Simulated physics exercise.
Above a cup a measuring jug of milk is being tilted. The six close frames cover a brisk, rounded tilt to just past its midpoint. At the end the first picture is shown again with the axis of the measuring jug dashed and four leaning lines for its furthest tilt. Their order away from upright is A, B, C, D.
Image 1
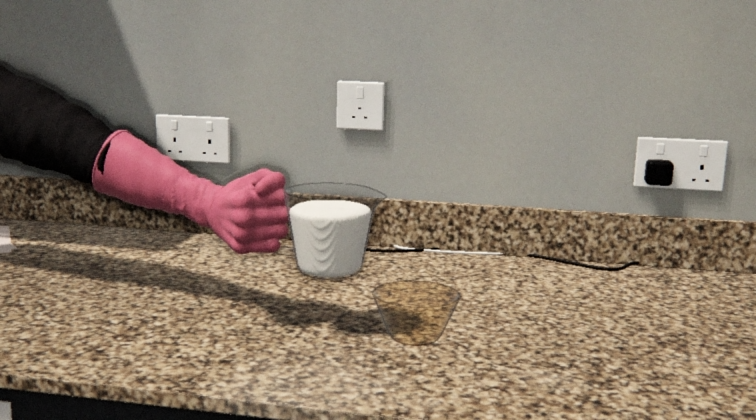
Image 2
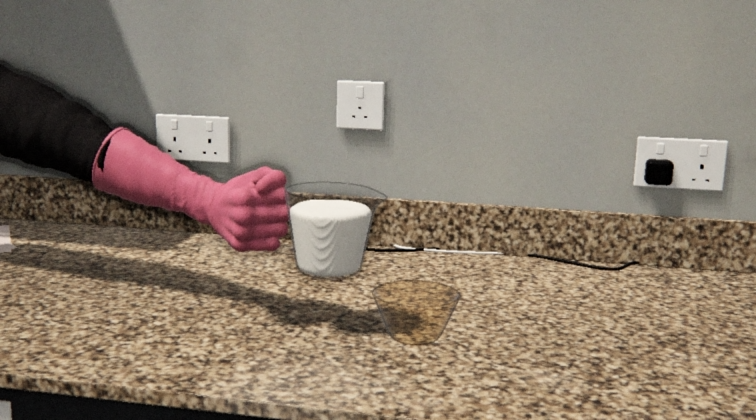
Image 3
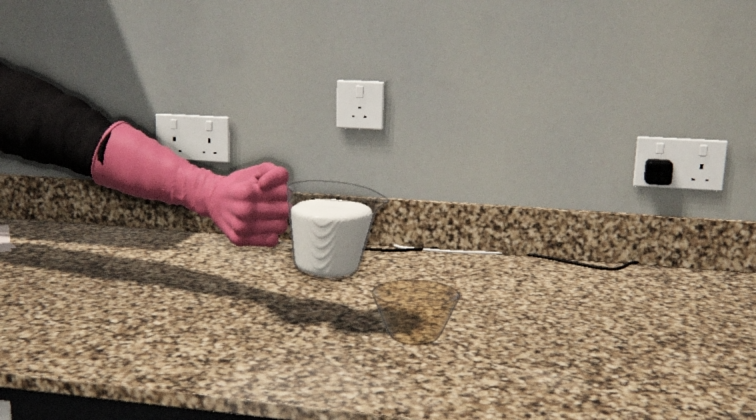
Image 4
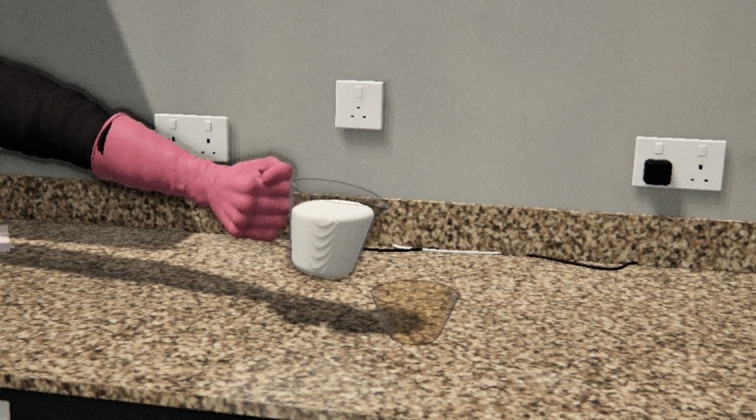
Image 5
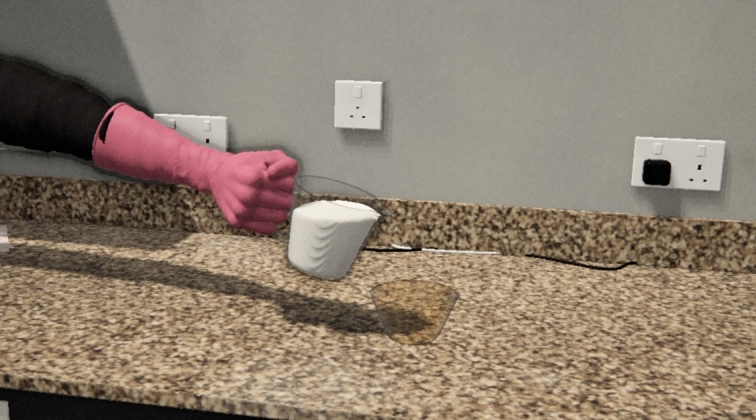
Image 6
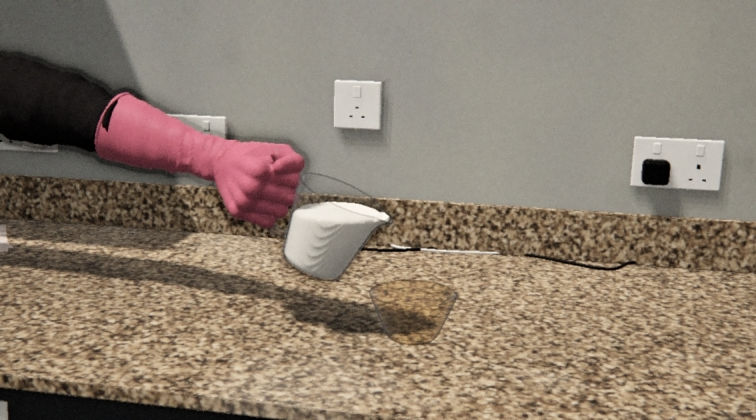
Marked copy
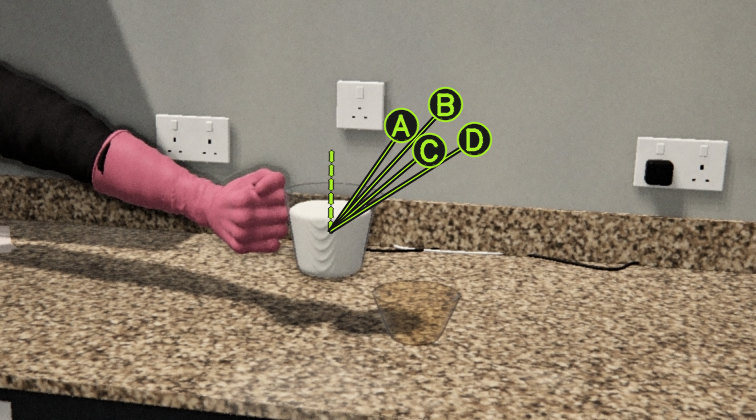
A pink-gloved hand held a clear measuring jug of milk upright above a cup on a speckled counter, then slowly tilted it to the right, the milk shifting toward the lip.
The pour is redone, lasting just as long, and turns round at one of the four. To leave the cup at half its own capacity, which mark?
Tilt C.
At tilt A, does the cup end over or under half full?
Under half.
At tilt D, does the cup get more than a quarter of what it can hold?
Yes, clearly.
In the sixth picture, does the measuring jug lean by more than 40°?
No, it does not.
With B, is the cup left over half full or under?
Under.
In lime, A at (393, 140); B at (434, 117); C at (414, 160); D at (460, 148).
If A is chosen, the cup ends with about 16 % of what it can hold.
If B is chosen, the cup ends with about 32 % of what it can hold.
If C is chosen, the cup ends with about 51 % of what it can hold.
If D is chosen, the cup ends with about 68 % of what it can hold; 3 % of the milk is spilt.
